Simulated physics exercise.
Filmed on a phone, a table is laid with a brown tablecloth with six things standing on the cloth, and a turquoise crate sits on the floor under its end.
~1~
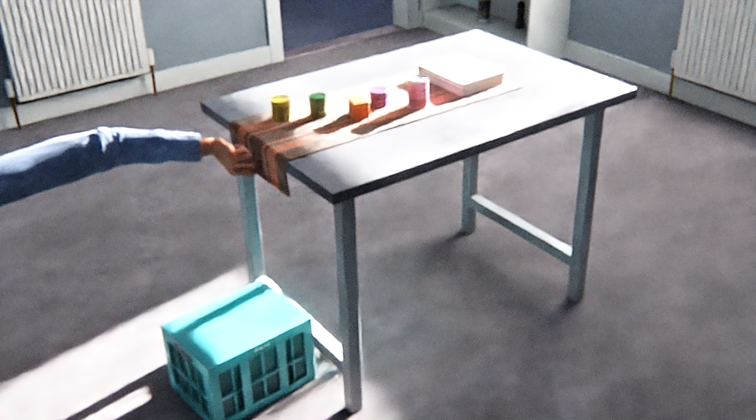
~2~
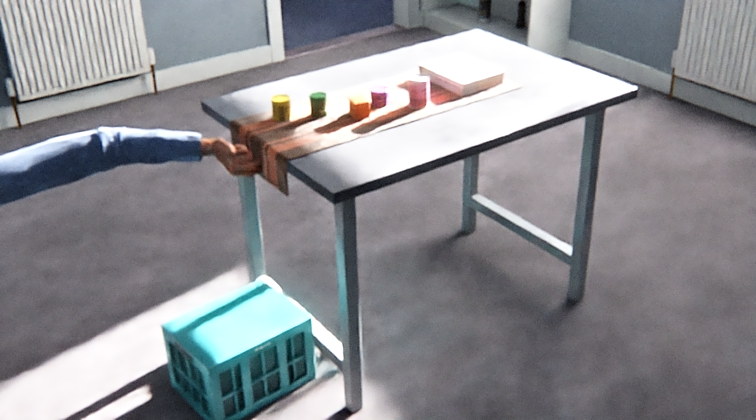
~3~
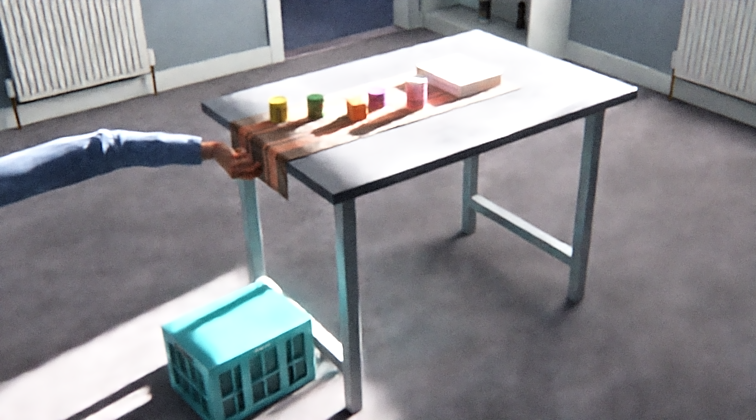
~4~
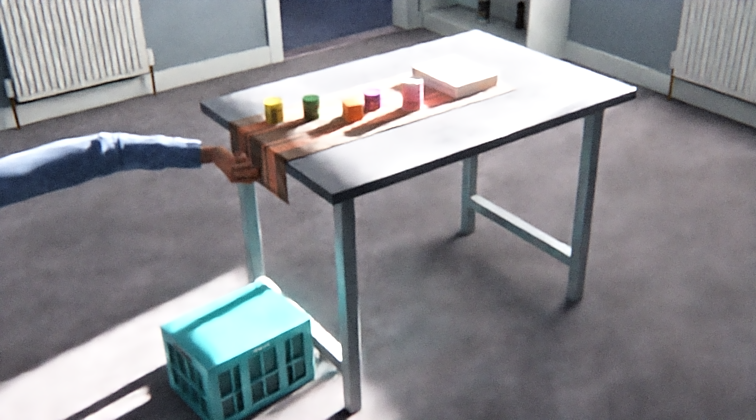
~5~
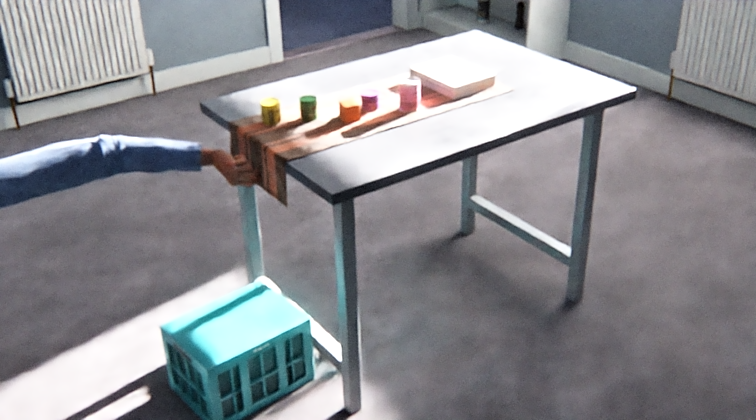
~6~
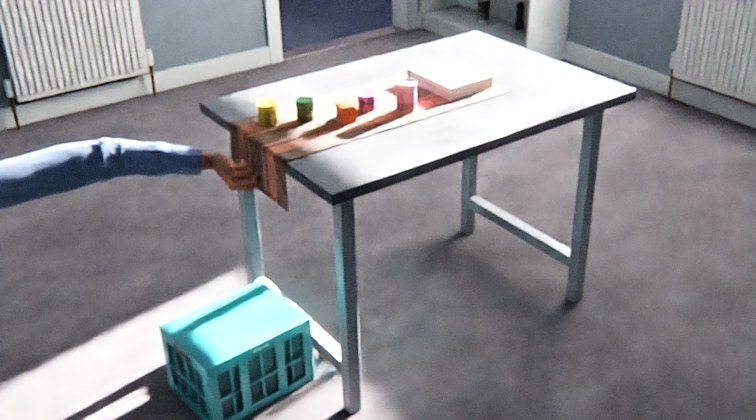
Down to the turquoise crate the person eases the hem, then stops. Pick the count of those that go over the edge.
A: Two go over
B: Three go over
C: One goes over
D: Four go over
D.
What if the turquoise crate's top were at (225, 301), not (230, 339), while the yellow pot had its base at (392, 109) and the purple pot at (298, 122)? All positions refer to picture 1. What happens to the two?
In the end the yellow pot is still on top and the purple pot is no longer on top.
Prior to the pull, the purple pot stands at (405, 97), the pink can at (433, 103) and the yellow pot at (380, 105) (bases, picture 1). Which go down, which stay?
For the purple pot it's staying, for the pink can it's staying, for the yellow pot it's falling.
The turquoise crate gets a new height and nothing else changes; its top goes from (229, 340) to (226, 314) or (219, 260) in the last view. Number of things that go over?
3 and 1.
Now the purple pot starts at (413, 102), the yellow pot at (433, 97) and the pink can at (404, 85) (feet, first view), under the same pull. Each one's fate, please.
The purple pot stays put; the yellow pot stays put; the pink can stays put.
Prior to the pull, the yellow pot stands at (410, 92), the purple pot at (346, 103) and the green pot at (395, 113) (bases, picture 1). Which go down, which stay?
Final state: The yellow pot is still in place, the purple pot is no longer up, the green pot is no longer up.
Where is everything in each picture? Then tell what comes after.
The first frame shows hem (289, 197); yellow pot (280, 99); green pot (318, 95); orange cube (358, 100); purple pot (379, 90); pink can (418, 78); top of the crate (230, 339).
The second frame shows hem (288, 197); yellow pot (281, 98).
The third frame shows hem (288, 201); green pot (315, 96).
The fourth frame shows hem (289, 205); orange cube (352, 102); top of the crate (230, 339).
The fifth frame shows hem (288, 208); purple pot (370, 92).
The sixth frame shows hem (288, 212); yellow pot (267, 103); green pot (305, 99); orange cube (346, 104); purple pot (367, 94); pink can (406, 82).
A little later, hem near (262, 240); yellow pot gone.
Next, hem near (265, 280); yellow pot, green pot and orange cube gone.
Later still, hem on the crate; yellow pot, green pot, orange cube and purple pot gone.
When it is over, hem on the crate; yellow pot, green pot, orange cube and purple pot gone. It carries off four.
